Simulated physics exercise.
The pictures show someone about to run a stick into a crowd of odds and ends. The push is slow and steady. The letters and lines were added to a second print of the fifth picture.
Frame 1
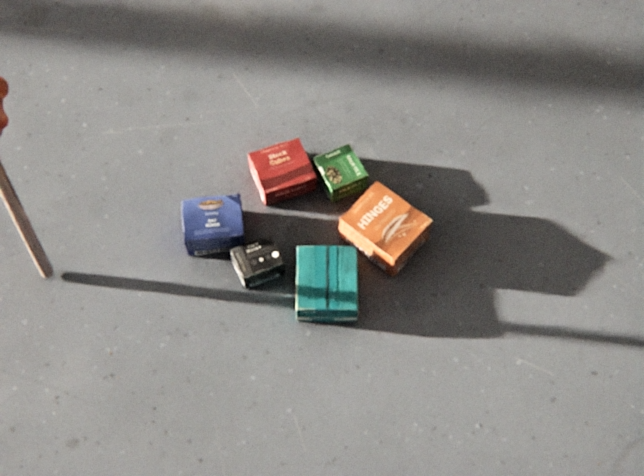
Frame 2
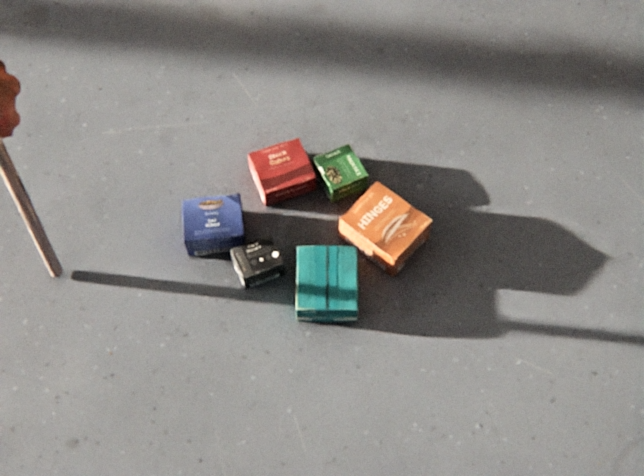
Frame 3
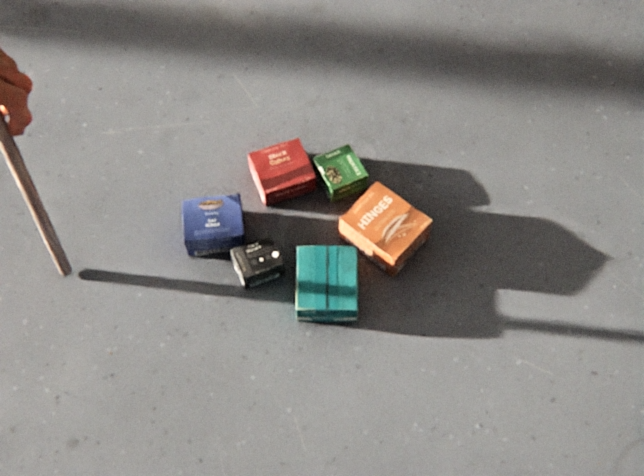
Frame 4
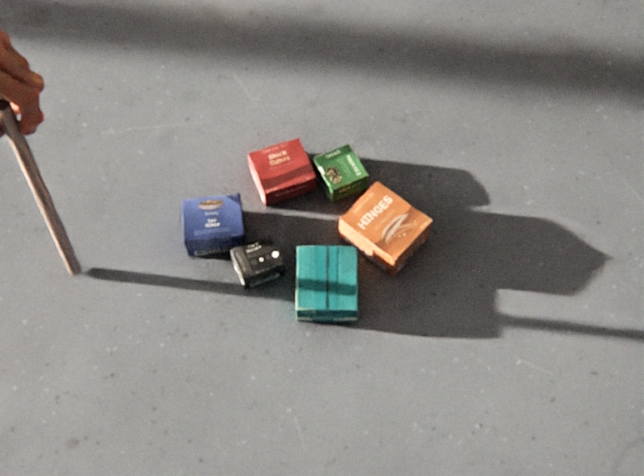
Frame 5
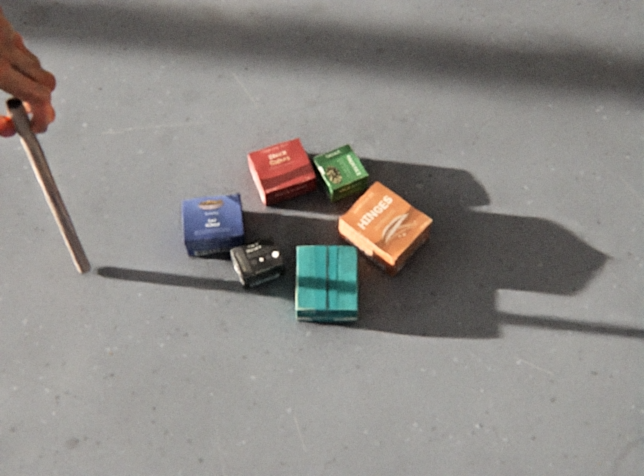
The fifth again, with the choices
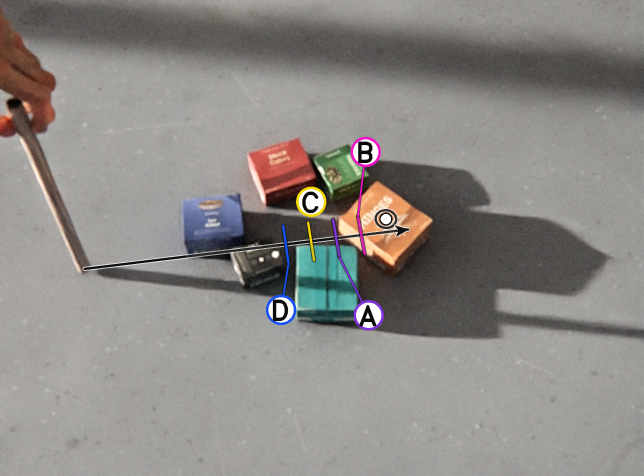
On a grey speckled surface, a hand at the left edge holds a thin stick and moves its tip slowly a short way right, while six small boxes, blue, red, green, orange, black and turquoise, stay still.
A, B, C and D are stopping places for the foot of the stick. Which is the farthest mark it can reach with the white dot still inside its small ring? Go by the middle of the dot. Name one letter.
At A, and not beyond.
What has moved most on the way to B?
The blue packet.
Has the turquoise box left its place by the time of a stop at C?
By then, no.
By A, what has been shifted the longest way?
The blue packet has gone farthest.
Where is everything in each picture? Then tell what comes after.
In the first picture, black box (258, 262); orange box (385, 228); turquoise box (327, 284).
In the second picture, turquoise box (327, 284); red box (283, 172).
In the third picture, green packet (340, 173); blue packet (213, 225).
In the fourth picture, black box (258, 262); orange box (385, 228).
In the fifth picture, turquoise box (327, 284); red box (283, 172); green packet (340, 173).
On the marked copy, A at (336, 238); B at (361, 236); C at (311, 241); D at (285, 244); the arrow from (84, 269) to (408, 229); the white dot at (386, 219).
Taking A. A third of the way, foot of the stick (177, 258).
Two thirds of the way, foot of the stick (266, 248); blue packet (261, 207); red box (292, 155).
When it is over, foot of the stick (336, 239); blue packet (268, 207); red box (292, 155); the dot is still in its ring.
As for the rest, B shifts the dotted thing to (400, 222); C keeps the dot in but is short; D keeps the dot in but is short.
